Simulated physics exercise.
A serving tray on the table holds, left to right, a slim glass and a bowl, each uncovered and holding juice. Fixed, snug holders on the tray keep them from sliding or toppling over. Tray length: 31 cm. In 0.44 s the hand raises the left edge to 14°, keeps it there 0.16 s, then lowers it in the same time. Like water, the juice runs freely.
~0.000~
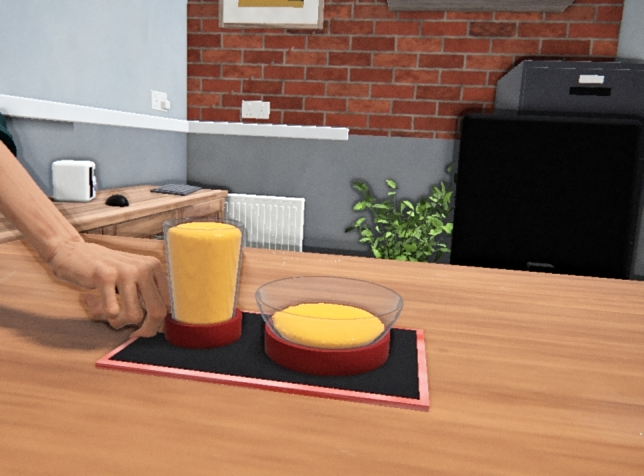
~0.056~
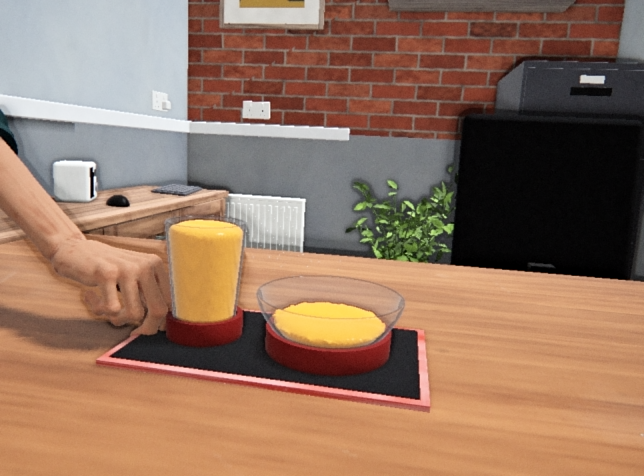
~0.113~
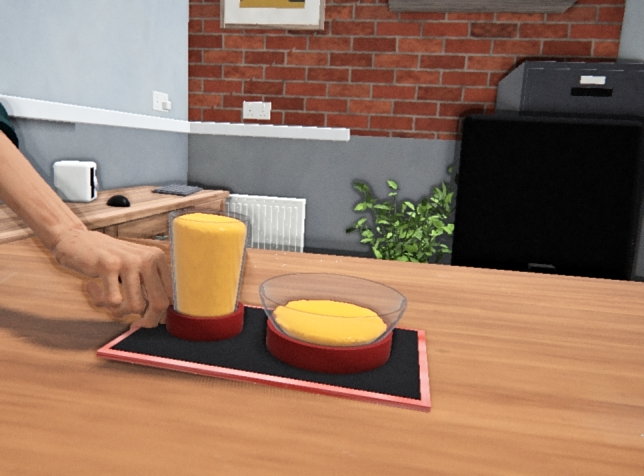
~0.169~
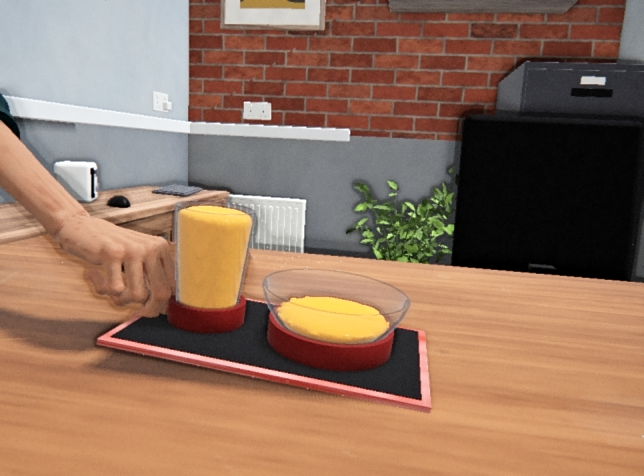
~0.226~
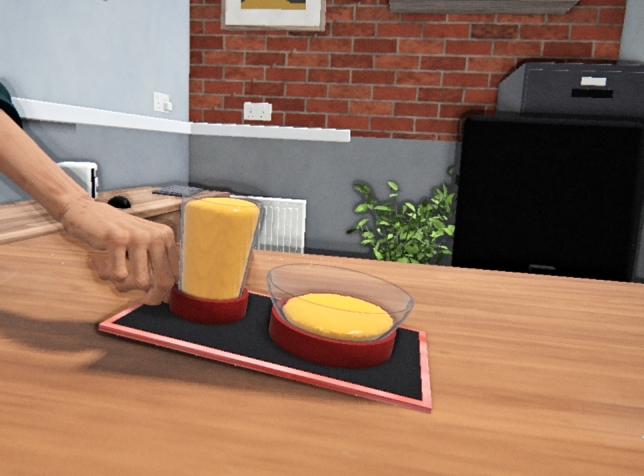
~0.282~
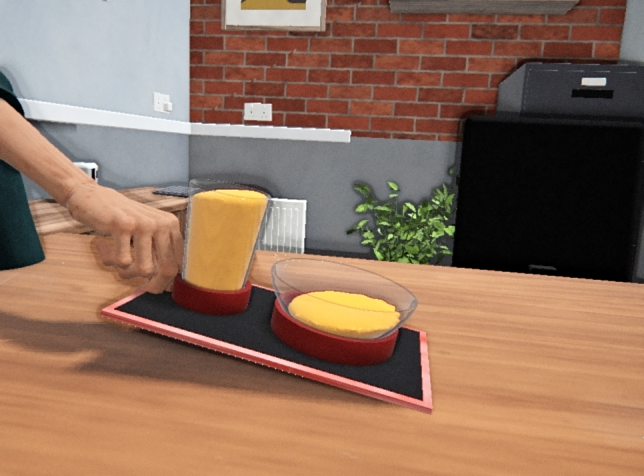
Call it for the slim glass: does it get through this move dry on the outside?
No, water comes over.
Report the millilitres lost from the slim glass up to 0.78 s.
Roughly 15 ml.
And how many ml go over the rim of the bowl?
Looks like close to 0 ml, give or take.
After 0.53 s the slope is 14°; losses from the left are 8, 0 ml.
After 0.78 s the slope is 9°; losses from the left are 13, 0 ml.
After 1.03 s the slope is 0°; losses from the left are 13, 0 ml.
After 1.29 s the slope is 0°; losses from the left are 13, 0 ml.
In the end losses from the left are 13, 0 ml.
